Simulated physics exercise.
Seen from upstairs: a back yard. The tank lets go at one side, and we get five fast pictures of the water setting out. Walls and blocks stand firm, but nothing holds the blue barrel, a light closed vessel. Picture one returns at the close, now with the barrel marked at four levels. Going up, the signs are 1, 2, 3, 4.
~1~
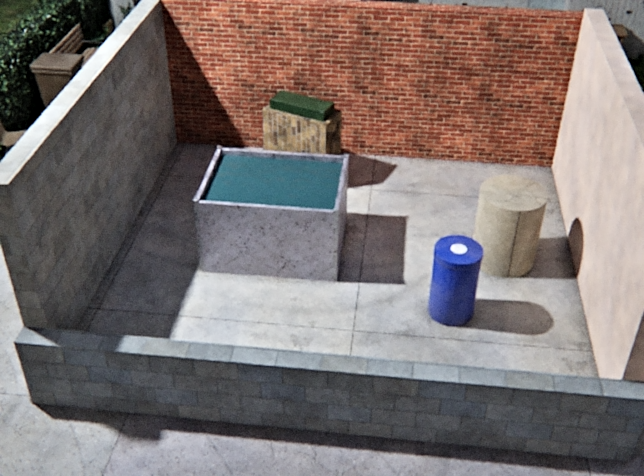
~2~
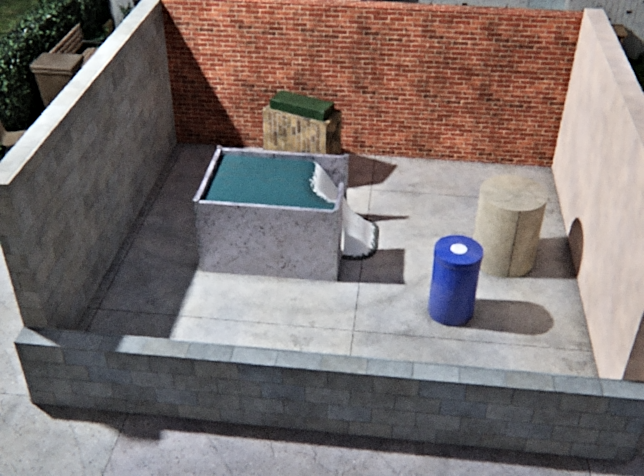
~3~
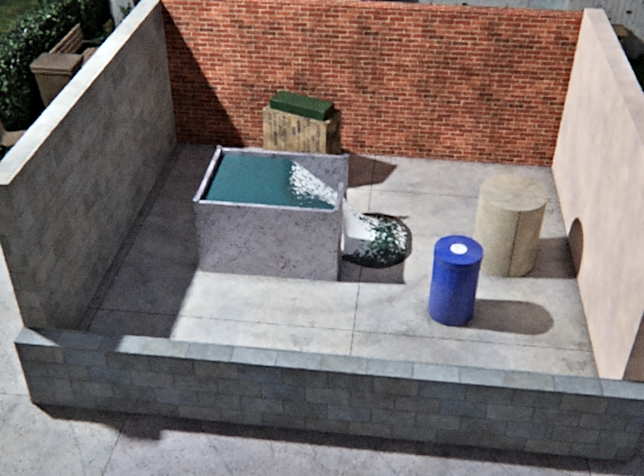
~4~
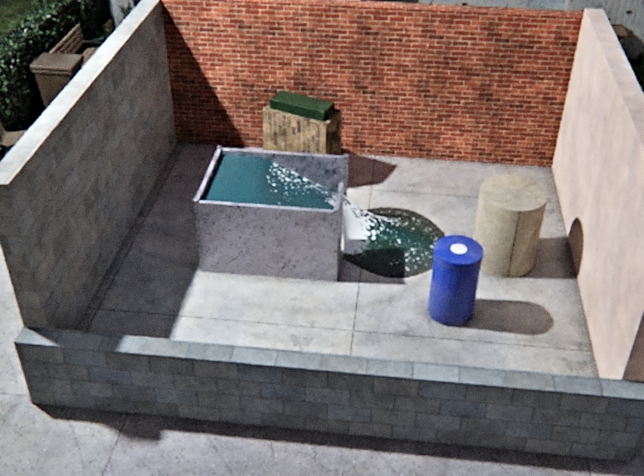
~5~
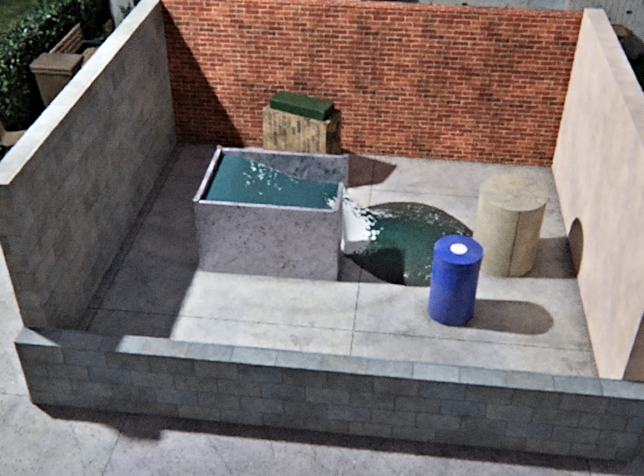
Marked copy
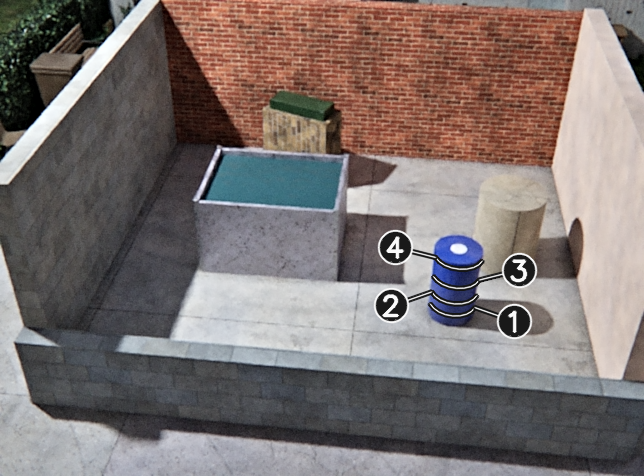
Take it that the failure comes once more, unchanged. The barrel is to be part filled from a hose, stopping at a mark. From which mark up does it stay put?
1 is the one.
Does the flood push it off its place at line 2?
No, that is safe.
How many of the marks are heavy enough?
All four.
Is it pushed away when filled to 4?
No, that is safe.
On the marked copy, 1 at (452, 315); 2 at (454, 303); 3 at (456, 288); 4 at (459, 269); from the bottom up 1, 2, 3, 4.
For line 1, it does not move.
For line 2, it does not move.
For line 3, it does not move.
For line 4, it does not move.
